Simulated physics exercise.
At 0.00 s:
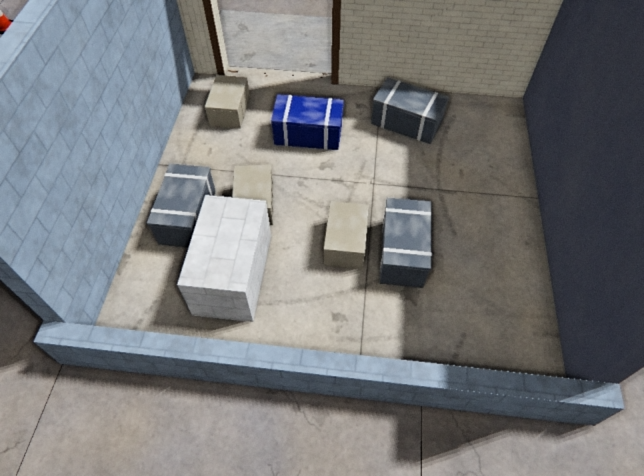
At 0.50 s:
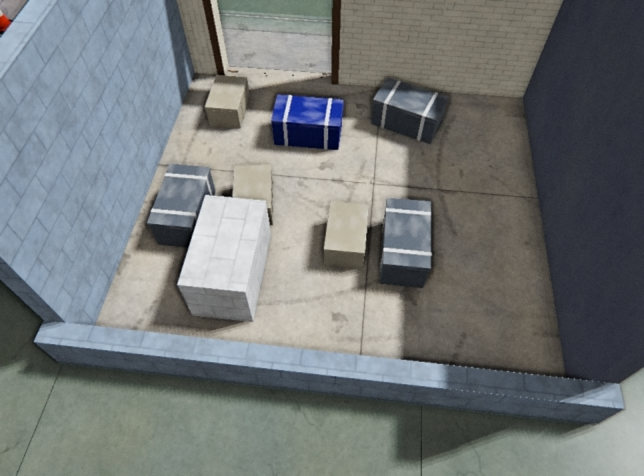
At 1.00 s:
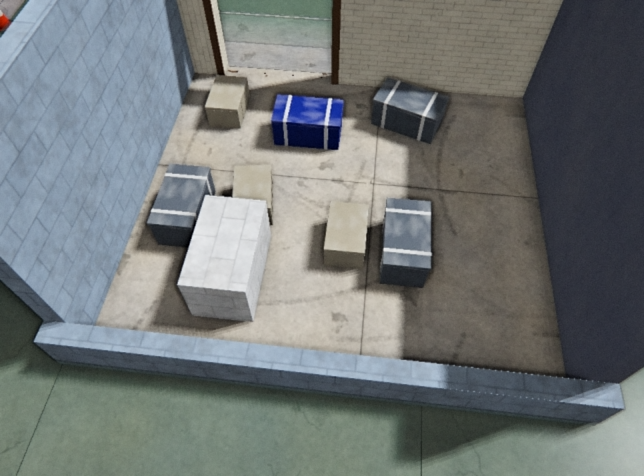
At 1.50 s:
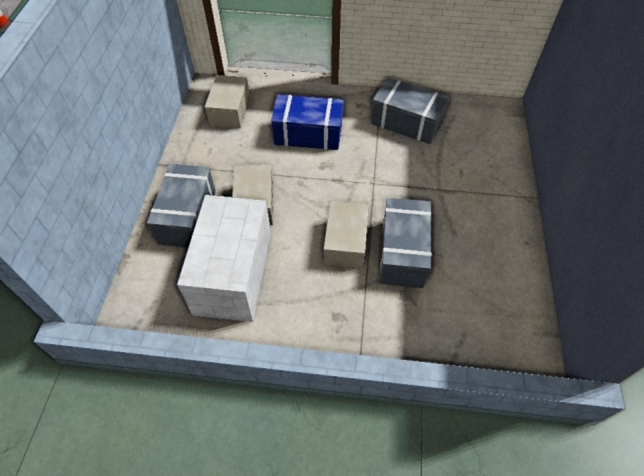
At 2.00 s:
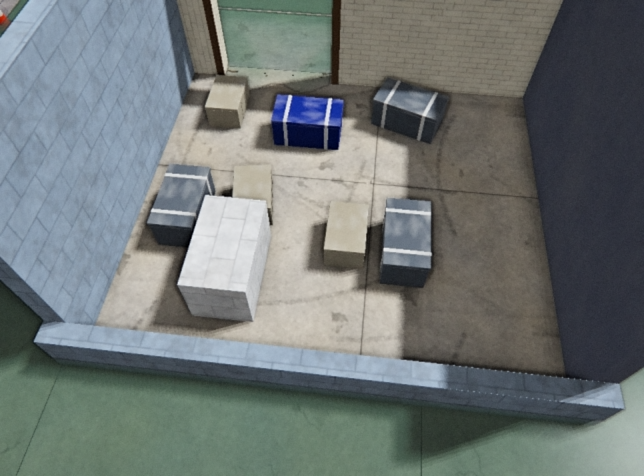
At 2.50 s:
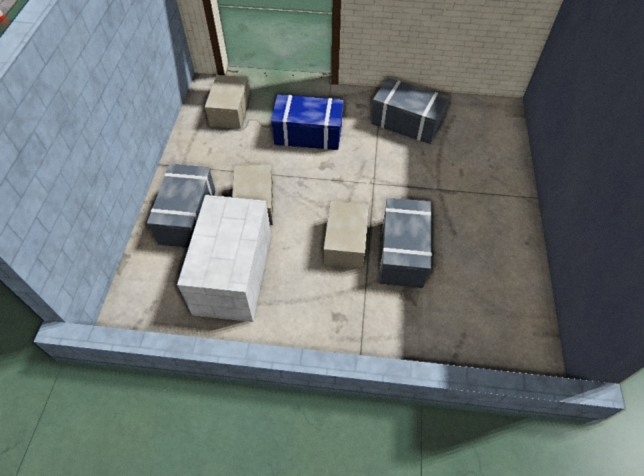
A small room with pale blue walls at left and front, a dark wall at right and an open doorway in the back brick wall is seen from high above its front. A white block stands front left among grey trunks and tan boxes, with a blue trunk near the doorway. Greenish water spreads over the grey ground outside and just reaches the doorway, while the objects and camera stay still.
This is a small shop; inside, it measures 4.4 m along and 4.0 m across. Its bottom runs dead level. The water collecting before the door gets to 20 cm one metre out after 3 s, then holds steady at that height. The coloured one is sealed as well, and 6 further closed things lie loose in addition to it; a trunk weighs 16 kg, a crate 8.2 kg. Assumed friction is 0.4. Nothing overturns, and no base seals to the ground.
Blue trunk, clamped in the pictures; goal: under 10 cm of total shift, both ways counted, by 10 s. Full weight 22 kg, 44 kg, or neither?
Neither.
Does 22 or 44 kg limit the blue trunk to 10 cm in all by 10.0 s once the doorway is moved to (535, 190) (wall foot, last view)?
Short version: Only the heavy mass succeeds.
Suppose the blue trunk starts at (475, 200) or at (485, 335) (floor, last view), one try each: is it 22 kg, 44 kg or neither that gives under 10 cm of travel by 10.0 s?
First try, only the heavier option works; second try, only the heavier option works.
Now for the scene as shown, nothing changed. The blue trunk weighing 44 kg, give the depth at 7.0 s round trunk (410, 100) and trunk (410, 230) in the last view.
Roughly 3 and 1 cm.
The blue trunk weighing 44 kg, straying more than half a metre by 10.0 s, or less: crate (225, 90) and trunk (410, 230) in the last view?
So that's further for the first and not as far for the second.
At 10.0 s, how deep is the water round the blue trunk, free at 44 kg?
Close to 8 cm deep.
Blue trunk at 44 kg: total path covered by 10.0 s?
About 80 cm.
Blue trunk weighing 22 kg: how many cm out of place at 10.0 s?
About 200 cm.
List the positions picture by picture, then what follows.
The first picture shows the blue trunk at (308, 110) rests on the ground; water covers 0.0 m2; 0 of 7 have shifted.
The second picture shows the blue trunk at (308, 110), on the bottom; water covers 0.0 m2; 0 of 7 have shifted.
The third picture shows the blue trunk at (308, 110) rests on the ground; 0.0 m2 under water; 0 of 7 have shifted.
The fourth picture shows the blue trunk at (308, 110), on the bottom; water covers 0.0 m2; 0 of 7 have shifted.
The fifth picture shows the blue trunk at (308, 110) rests on the ground; water covers 0.2 m2; 0 of 7 have shifted.
The sixth picture shows the blue trunk at (308, 110), on the bottom; water covers 0.9 m2; 0 of 7 have shifted.
After 3.5 s the blue trunk would be 18 cm from its start with 22 kg and 1 cm from its start with 44 kg; 6 cm of water round it then.
After 4.5 s the blue trunk would be 104 cm from its start with 22 kg and 36 cm from its start with 44 kg; 5 cm of water round it then.
After 7.0 s the blue trunk would be 156 cm from its start with 22 kg and 62 cm from its start with 44 kg; 7 cm of water round it then.
After 10.0 s the blue trunk would be 210 cm from its start with 22 kg and 77 cm from its start with 44 kg; 8 cm of water round it then.
